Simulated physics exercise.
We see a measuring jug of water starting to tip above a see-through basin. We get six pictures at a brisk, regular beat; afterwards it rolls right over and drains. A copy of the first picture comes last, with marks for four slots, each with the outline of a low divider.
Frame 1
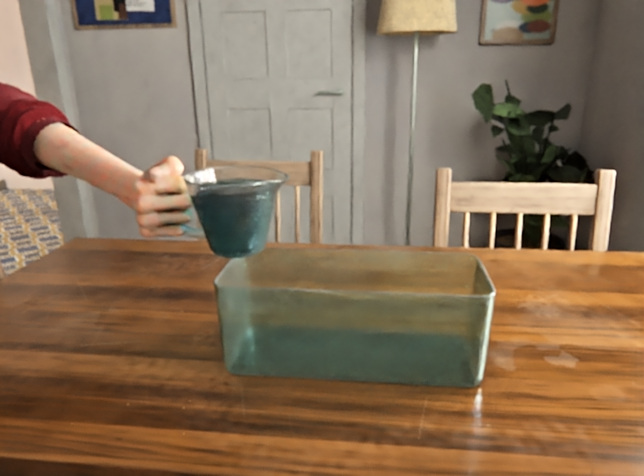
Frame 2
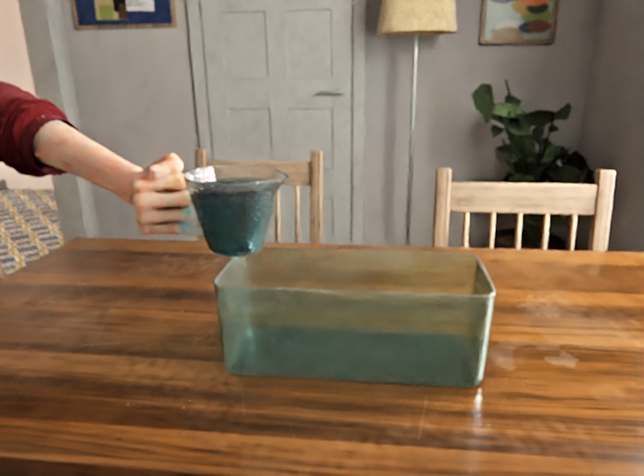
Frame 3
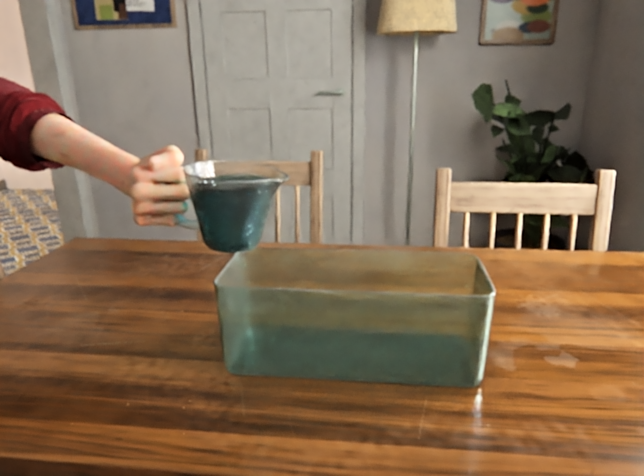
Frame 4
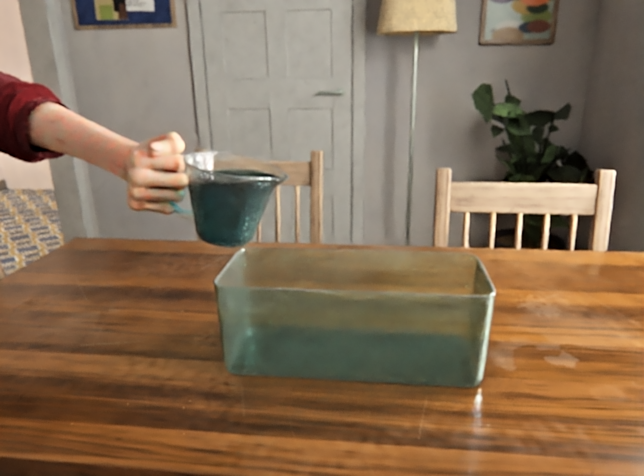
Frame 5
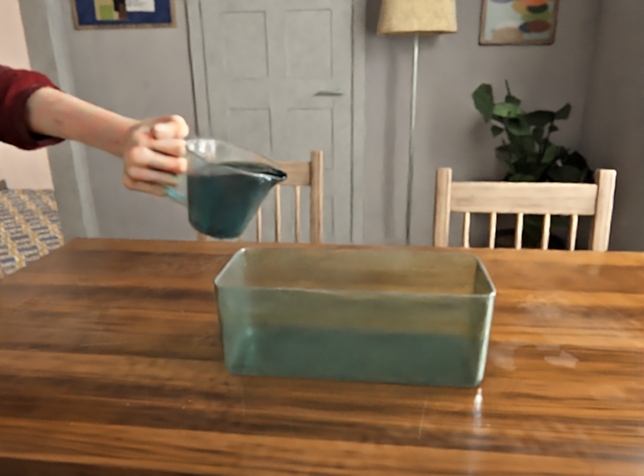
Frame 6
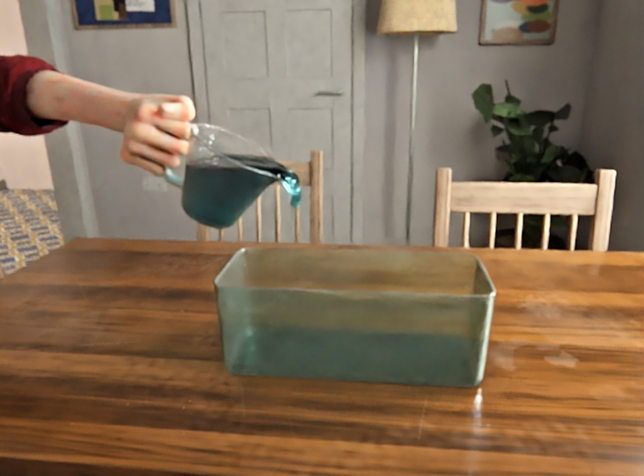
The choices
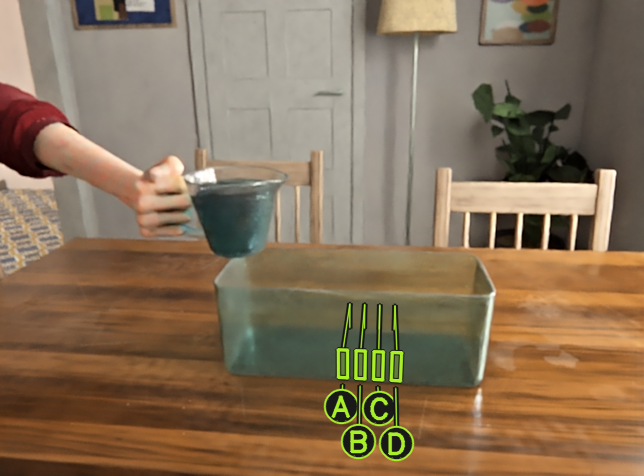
A hand held a clear measuring jug of dark bluish water above a see-through basin on a wooden table, then gradually tilted it to the right until a little water came over the lip.
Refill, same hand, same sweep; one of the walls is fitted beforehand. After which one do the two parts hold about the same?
B works best here.
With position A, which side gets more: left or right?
More ends on the right.
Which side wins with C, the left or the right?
More ends on the left.
In lime, A at (342, 384); B at (360, 385); C at (377, 386); D at (395, 387).
For position A, about 12 % ends left of the wall and 87 % right of it.
For position B, about 50 % ends left of the wall and 48 % right of it.
For position C, about 94 % ends left of the wall and 4 % right of it.
For position D, about 91 % ends left of the wall and 8 % right of it.
